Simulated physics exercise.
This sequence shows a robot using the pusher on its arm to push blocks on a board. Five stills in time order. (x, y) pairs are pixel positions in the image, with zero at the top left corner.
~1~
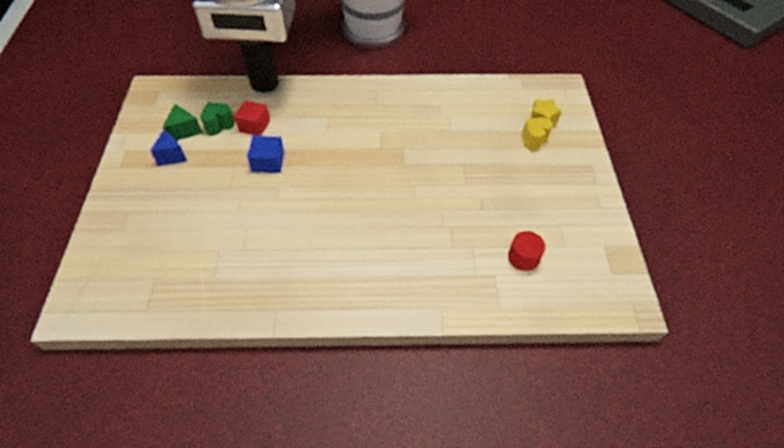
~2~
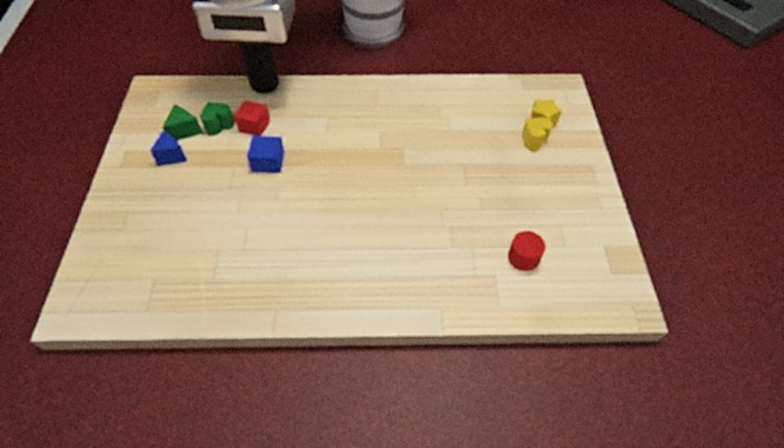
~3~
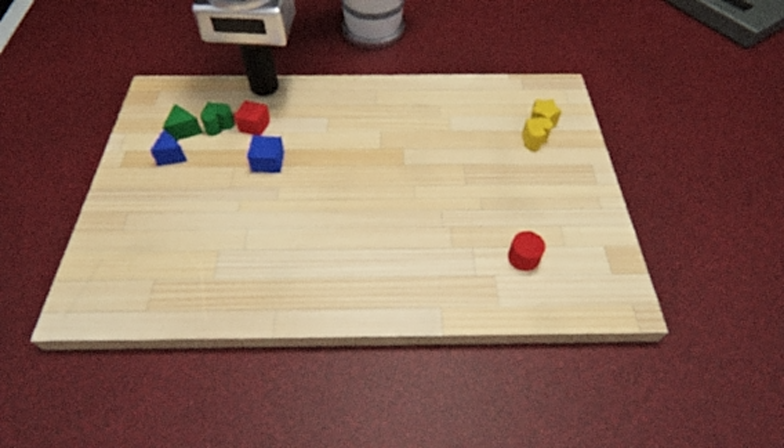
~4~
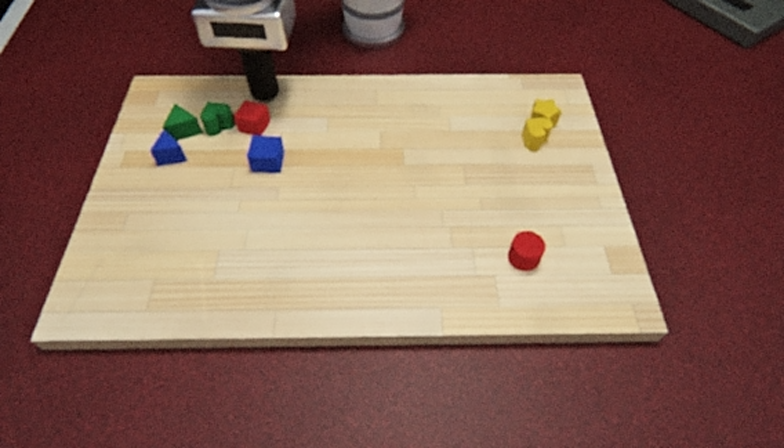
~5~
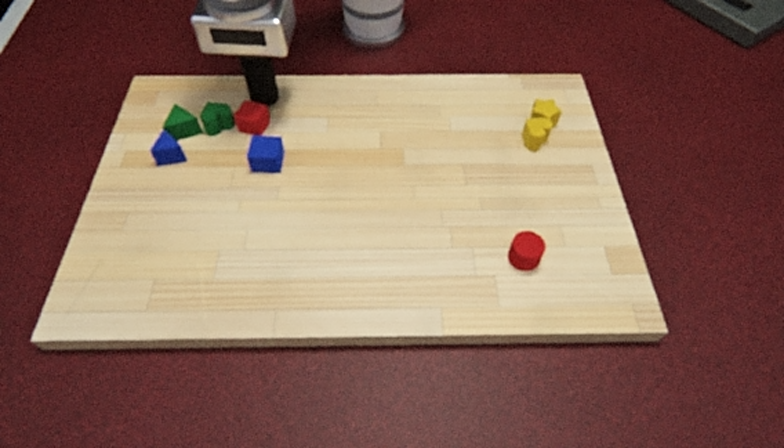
The clip opens on a wooden board on a dark red surface, with green, red and blue blocks at the upper left, two yellow blocks at the upper right and a red one at the lower right. The robot's black pusher edges slightly downward near the red block, while the blocks stay still.
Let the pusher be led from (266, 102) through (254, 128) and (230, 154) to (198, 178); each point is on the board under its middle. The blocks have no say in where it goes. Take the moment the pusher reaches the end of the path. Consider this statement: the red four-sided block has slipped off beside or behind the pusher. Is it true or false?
The statement is correct.
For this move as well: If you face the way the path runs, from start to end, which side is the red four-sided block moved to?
It is displaced to the left.
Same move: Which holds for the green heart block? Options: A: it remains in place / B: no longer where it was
I choose A.
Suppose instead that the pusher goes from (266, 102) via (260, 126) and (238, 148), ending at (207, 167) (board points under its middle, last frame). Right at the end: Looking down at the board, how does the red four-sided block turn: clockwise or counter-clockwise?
Viewed from above: Anti-clockwise.
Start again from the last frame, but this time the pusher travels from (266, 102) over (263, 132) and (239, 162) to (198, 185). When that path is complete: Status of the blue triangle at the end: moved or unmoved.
It stays put.
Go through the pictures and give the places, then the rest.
In the first picture, pusher's lower end (265, 84); green heart block (214, 110); red four-sided block (251, 110); blue four-sided block (264, 146).
In the second picture, pusher (265, 84); blocks still.
In the third picture, pusher (265, 87); blocks still.
In the fourth picture, pusher (265, 91); blocks still.
In the fifth picture, pusher (265, 97); green heart block (214, 110); red four-sided block (251, 110); blue four-sided block (264, 146).
What follows on the original path. One third of the way, pusher (253, 124); red four-sided block (239, 133); blue four-sided block (264, 151), turned 25° anticlockwise.
Two thirds of the way, pusher (228, 150); red four-sided block (221, 161), turned 30° anticlockwise; blue four-sided block (264, 152), turned 30° anticlockwise.
At the end, pusher (196, 173); green heart block still; red four-sided block (217, 174), turned 65° anticlockwise; blue four-sided block (264, 152), turned 30° anticlockwise.
